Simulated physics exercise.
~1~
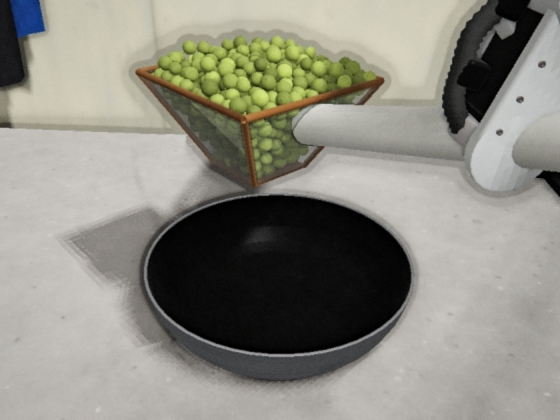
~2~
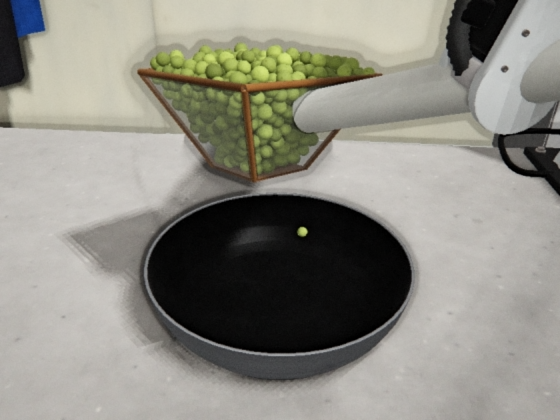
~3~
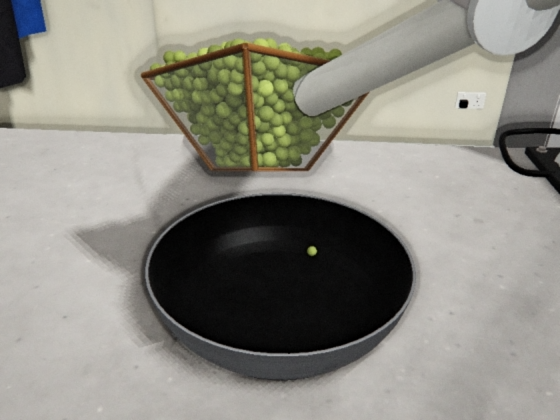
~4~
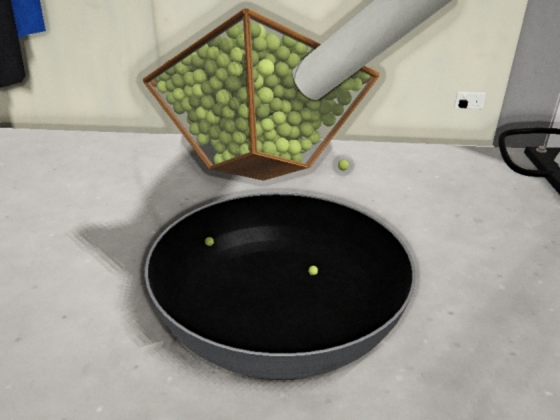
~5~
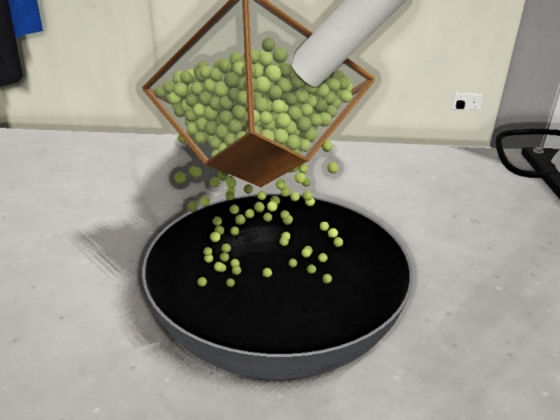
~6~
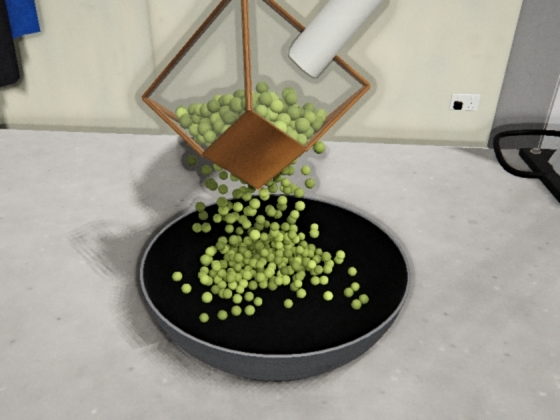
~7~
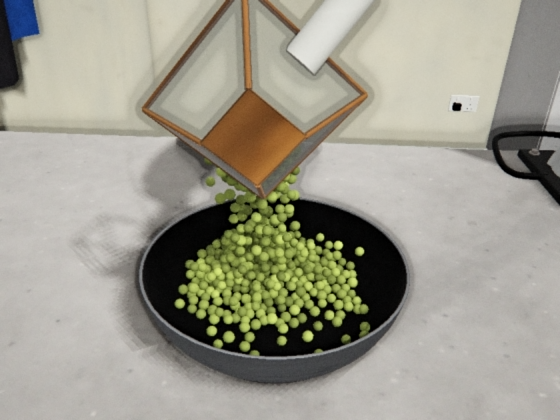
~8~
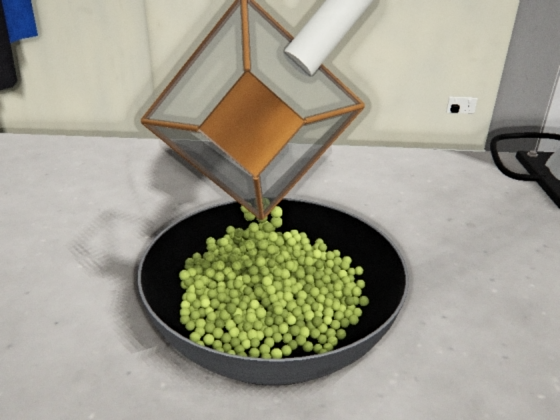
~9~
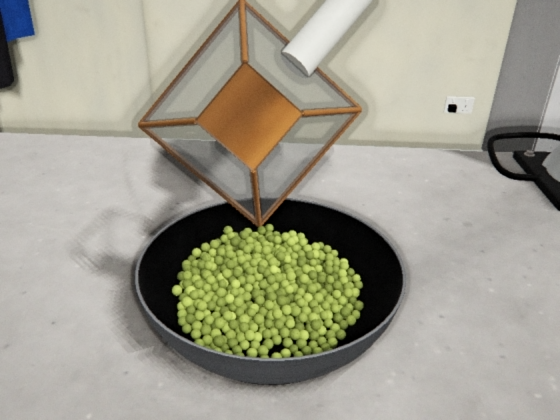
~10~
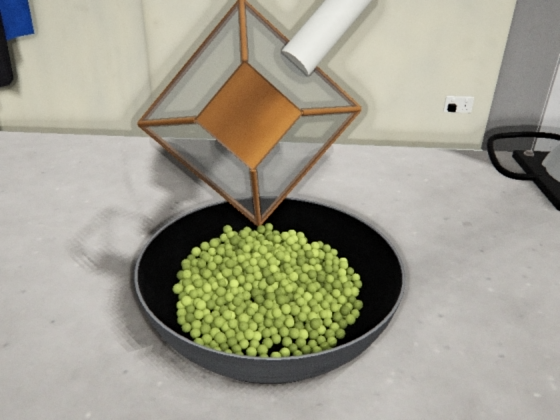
A robot arm tips a flared, clear-sided scoop full of green peas over a black pan on a pale countertop; a few peas drop first, then the rest pour out in a rush, leaving the scoop empty and the peas heaped in the pan.
